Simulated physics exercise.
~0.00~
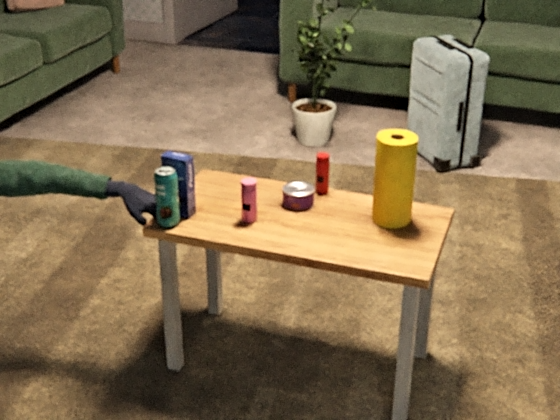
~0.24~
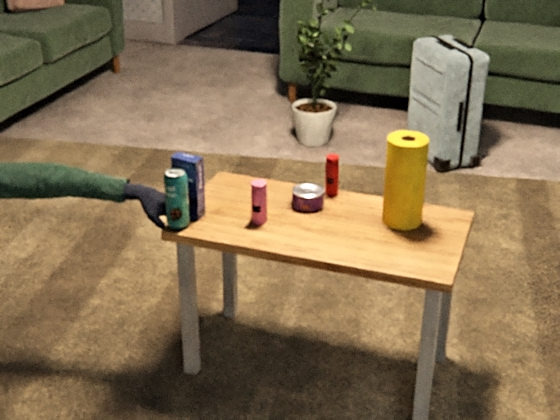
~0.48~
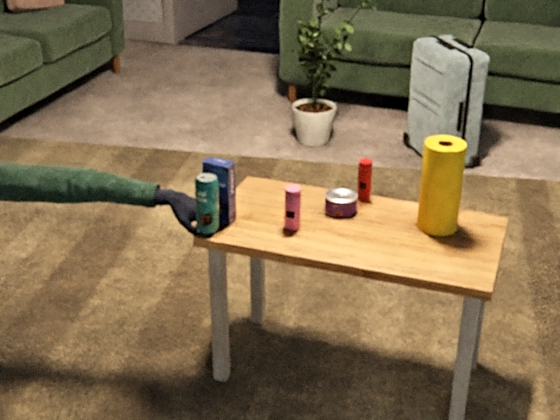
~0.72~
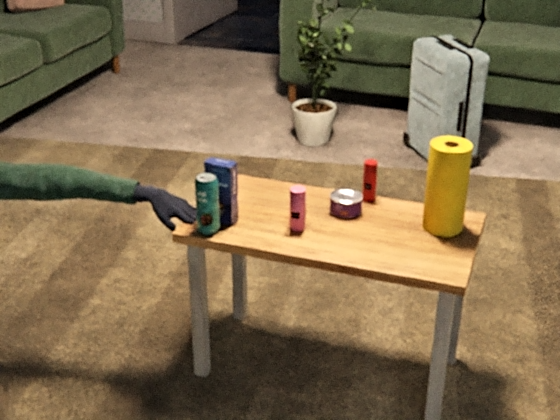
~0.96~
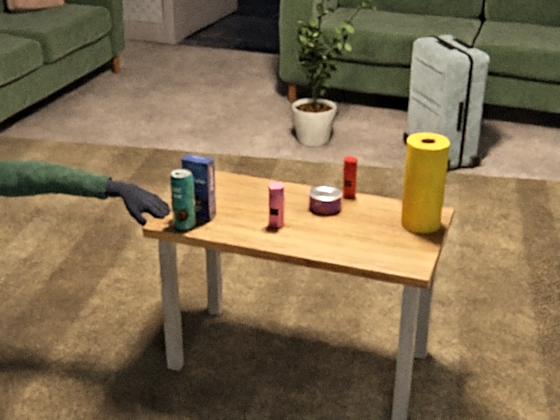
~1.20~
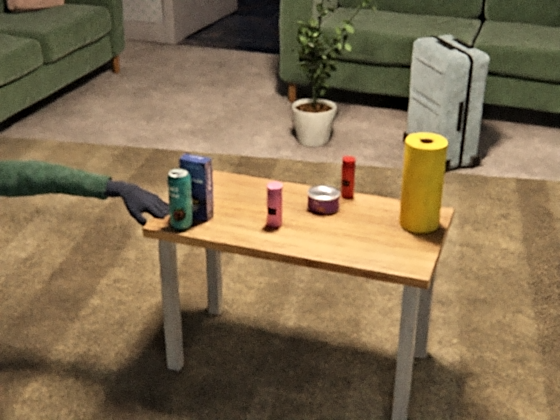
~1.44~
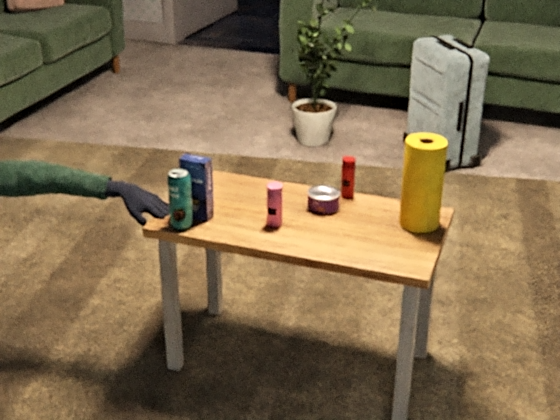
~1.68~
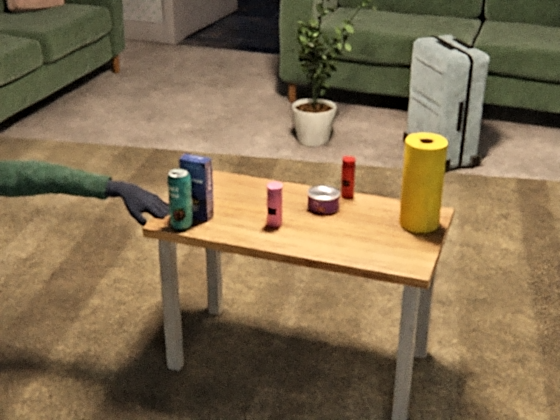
A light wooden table with pale legs stands on a brown striped rug in a living room, seen from slightly above, with green sofas, a potted plant and a pale suitcase behind. On it, from left to right, are a turquoise can, a blue packet, a pink shaker, a purple tub, a red shaker and a tall yellow roll. A dark-gloved hand in a green sleeve reaches in at the left edge as the table slides right, carrying everything along. The table then jerks back left, and the objects lag behind before following partway. Everything settles upright, most items slightly farther right on the tabletop.
